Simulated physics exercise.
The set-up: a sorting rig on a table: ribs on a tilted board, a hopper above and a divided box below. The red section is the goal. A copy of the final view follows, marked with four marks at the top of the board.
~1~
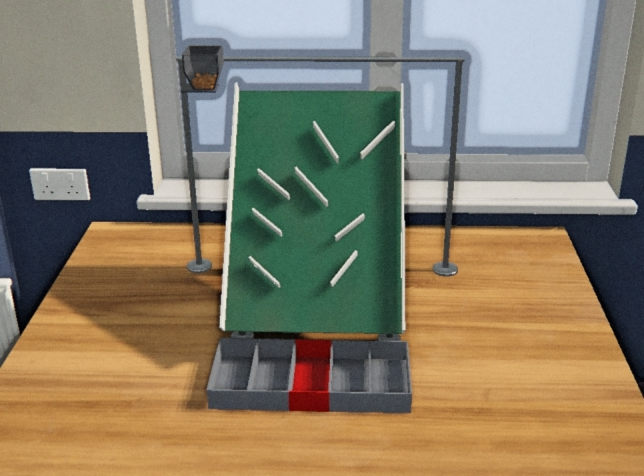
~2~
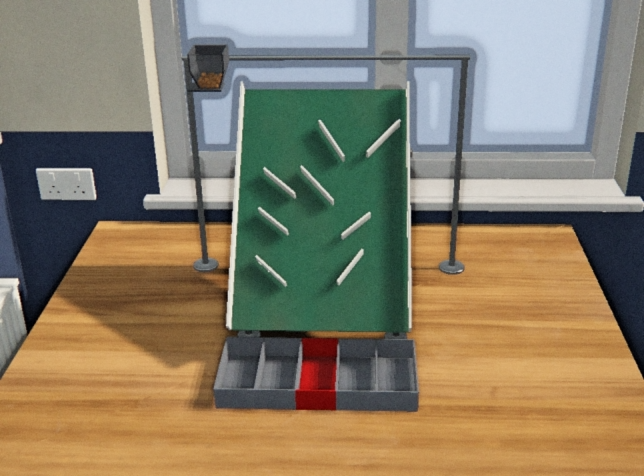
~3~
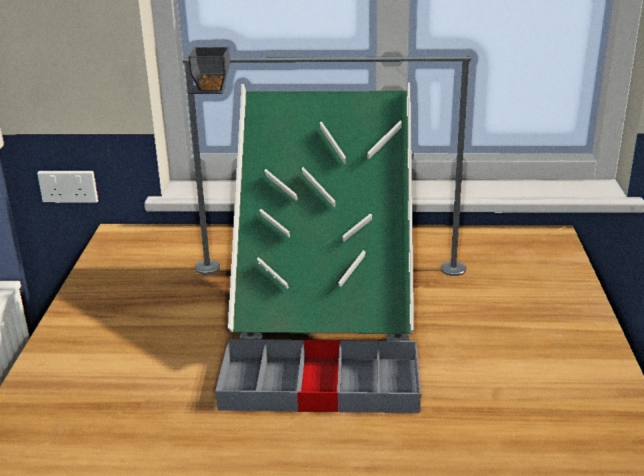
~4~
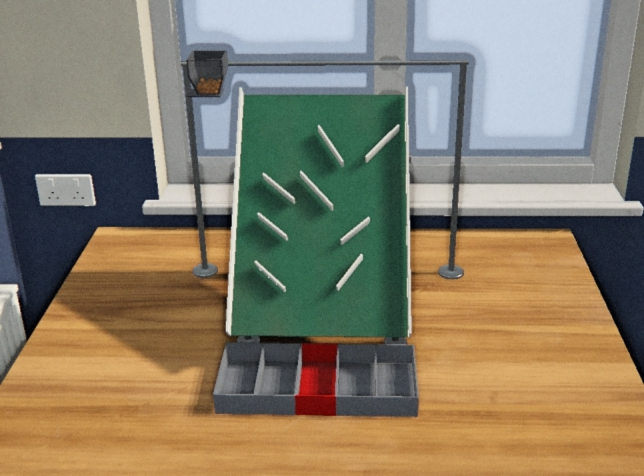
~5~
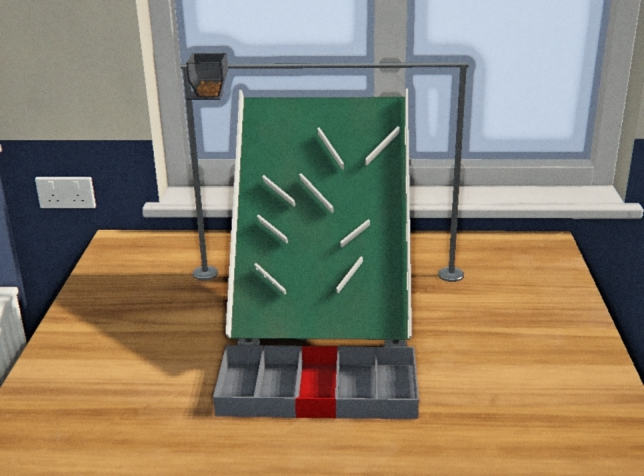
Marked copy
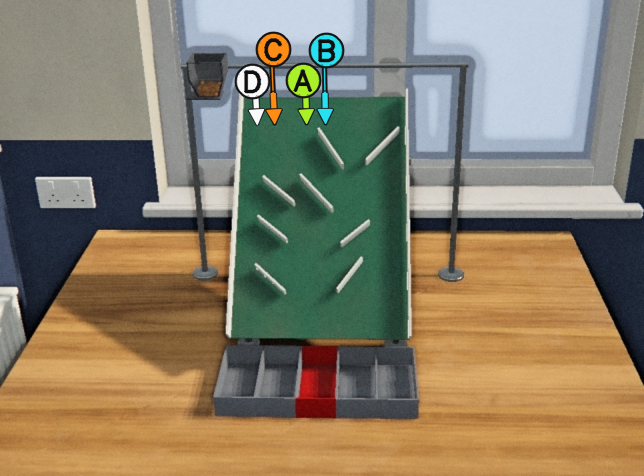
A green board with white ribs stands still above a divided box with a red section.
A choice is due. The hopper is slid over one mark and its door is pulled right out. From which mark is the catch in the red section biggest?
A.
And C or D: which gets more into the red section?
That is mark C.
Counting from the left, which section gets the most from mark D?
It is the first one.
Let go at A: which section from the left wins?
It is the third one.
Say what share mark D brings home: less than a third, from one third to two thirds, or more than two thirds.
Mark D gives less than a third.
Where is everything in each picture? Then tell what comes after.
In the first frame, hopper (203, 81), roasted chickpeas, door shut.
In the second frame, ribs (319, 120) to (344, 156), (367, 152) to (400, 120), (264, 168) to (294, 193).
In the third frame, ribs (303, 168) to (334, 202), (260, 210) to (288, 232), (343, 237) to (371, 214).
In the fourth frame, ribs (255, 261) to (284, 288), (337, 287) to (362, 254).
In the fifth frame, red section (316, 407), number 3 of 5 from the left.
On the marked copy, mark A meets the board at (306, 118); mark B meets the board at (325, 118); mark C meets the board at (274, 118); mark D meets the board at (257, 118).
If A is chosen, the larger part in the red section, about a tenth in other sections.
If B is chosen, roughly half in the red section, roughly half in other sections.
If C is chosen, roughly half in the red section, roughly half in other sections, just a few outside the box.
If D is chosen, about a tenth in the red section, the larger part in other sections, about a tenth outside the box.
